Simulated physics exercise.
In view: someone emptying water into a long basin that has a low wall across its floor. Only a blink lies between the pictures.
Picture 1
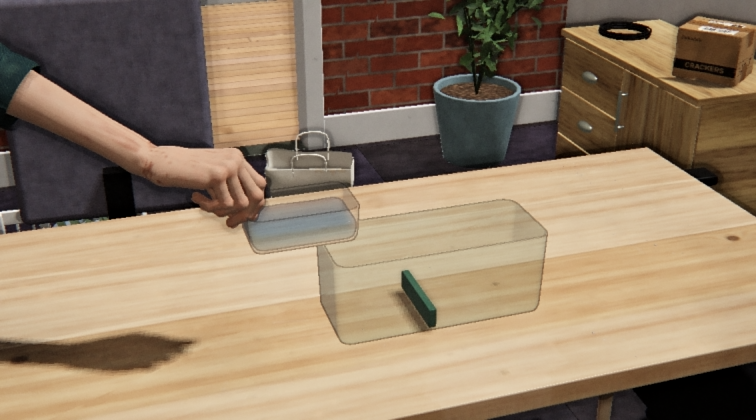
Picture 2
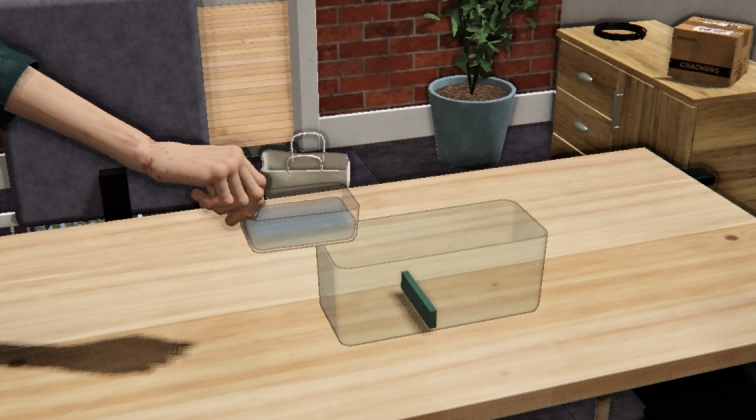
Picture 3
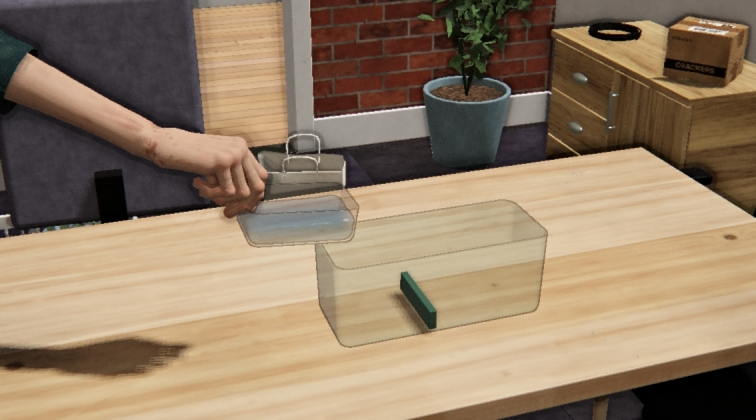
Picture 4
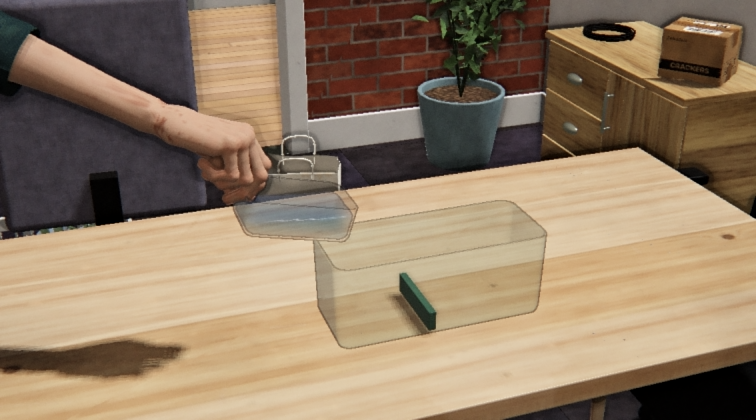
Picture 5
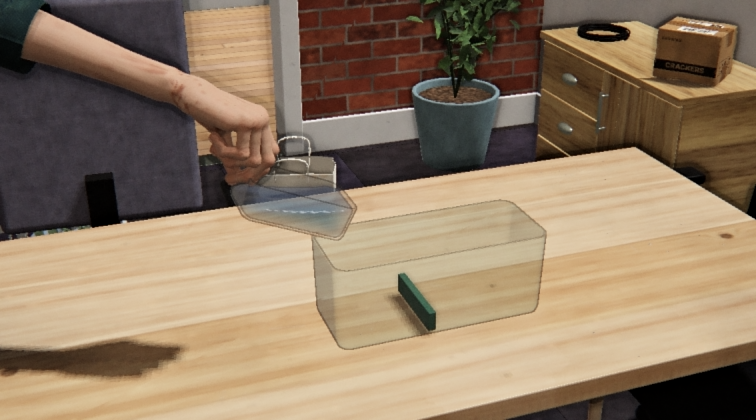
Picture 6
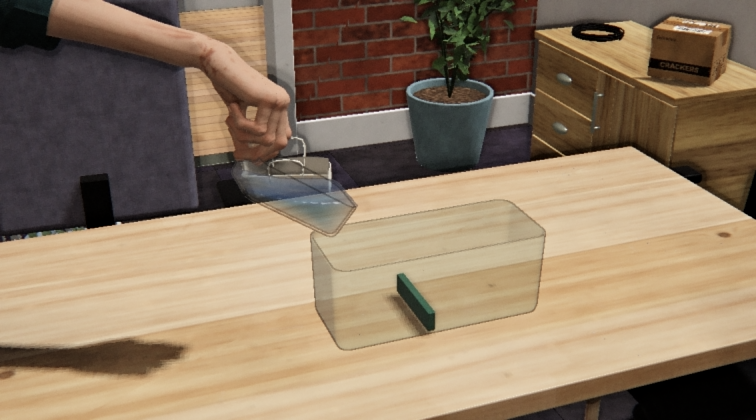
On a wooden table, a hand held a small clear container of bluish water beside a long see-through basin with a low green wall inside, then tilted it steadily rightward until its lower corner pointed down.
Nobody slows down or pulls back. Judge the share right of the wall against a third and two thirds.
It comes to between a third and two thirds.
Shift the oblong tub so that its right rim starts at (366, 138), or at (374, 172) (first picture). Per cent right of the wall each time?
In turn 75 and 75 in a hundred.
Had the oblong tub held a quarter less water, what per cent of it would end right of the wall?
It comes to 40 per cent or so.
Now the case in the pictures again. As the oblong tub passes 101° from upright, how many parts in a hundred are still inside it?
About 5 per cent.
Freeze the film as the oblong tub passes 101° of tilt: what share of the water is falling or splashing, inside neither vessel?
Close to 45 per cent.
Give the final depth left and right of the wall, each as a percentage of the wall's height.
Near 30 on the left, 30 on the right.
A moment on, the oblong tub is tipped right over and 6 per cent is still to pour, 35 is left of the wall and 15 right of it.
Next, the oblong tub is tipped right over and 0 per cent is still to pour, 35 is left of the wall and 62 right of it.
Then the oblong tub is tipped right over and 0 per cent is still to pour, 38 is left of the wall and 60 right of it.
Later the oblong tub is tipped right over and 0 per cent is still to pour, 39 is left of the wall and 59 right of it.
In the end 39 per cent lies left of the wall, 59 right of it and 2 outside.
